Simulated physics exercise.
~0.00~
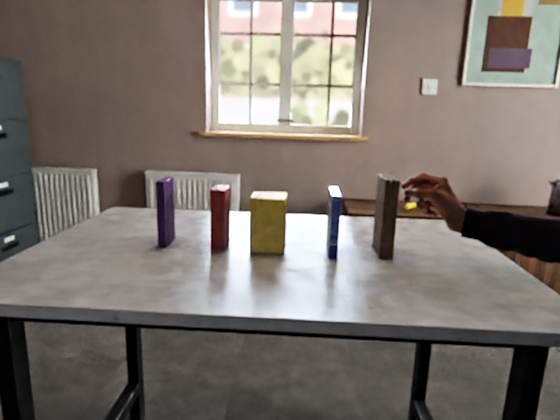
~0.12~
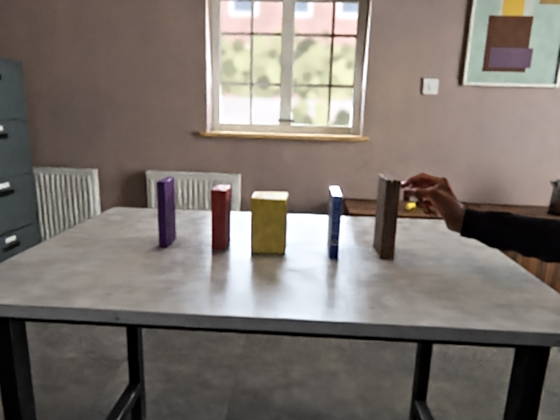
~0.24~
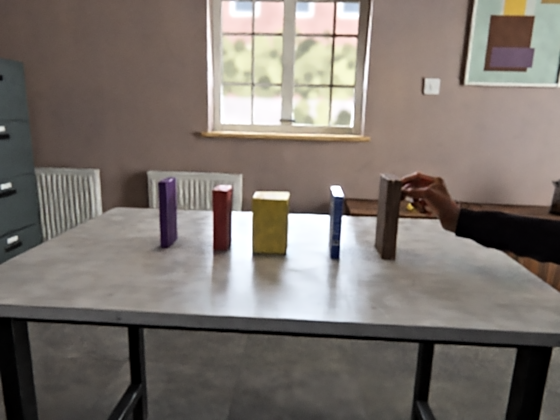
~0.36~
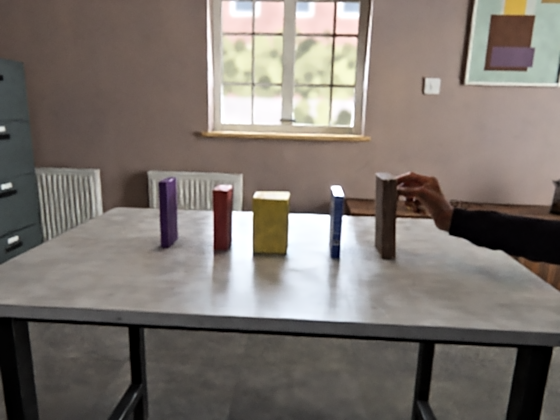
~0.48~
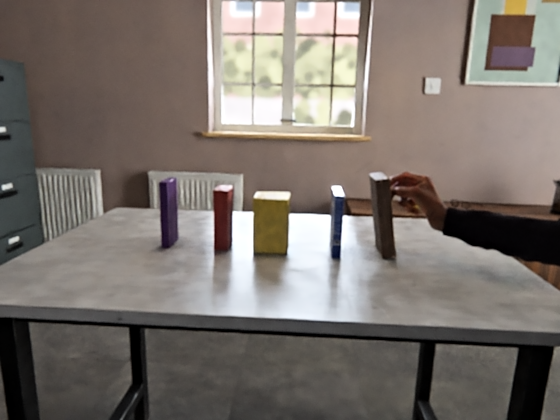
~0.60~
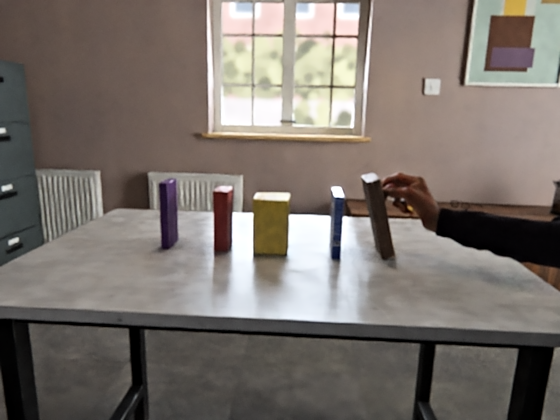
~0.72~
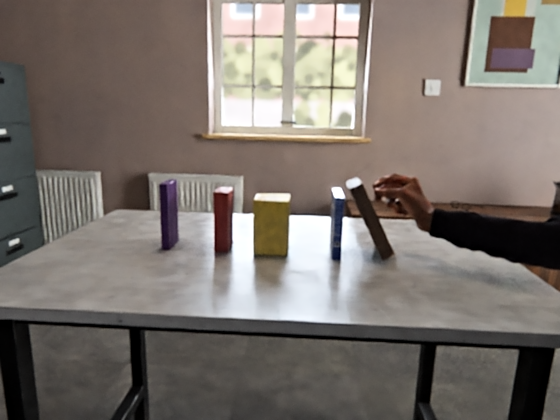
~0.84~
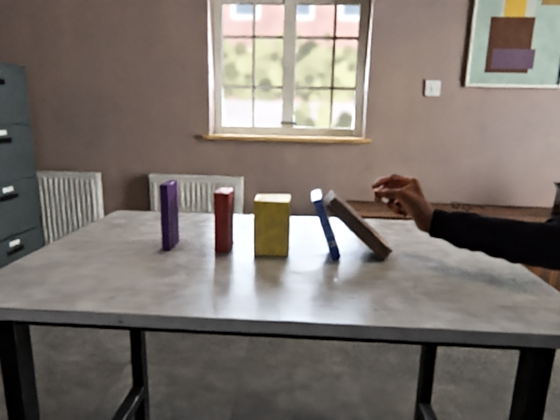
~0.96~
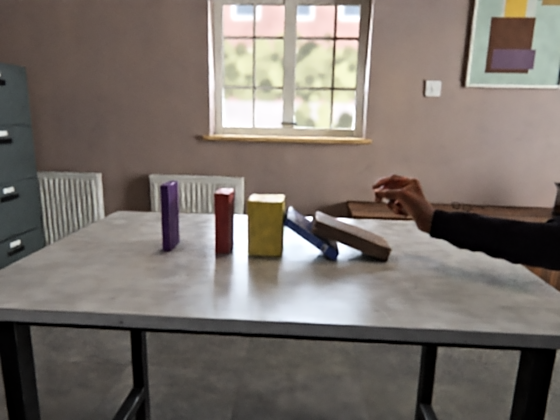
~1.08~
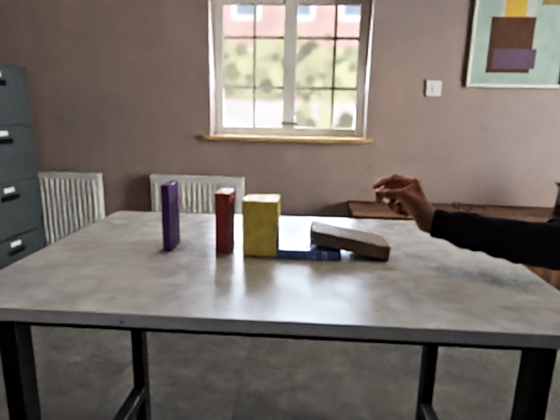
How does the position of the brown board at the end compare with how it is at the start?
At the start the brown board stands upright on the table, and at the end it is lying on its side.
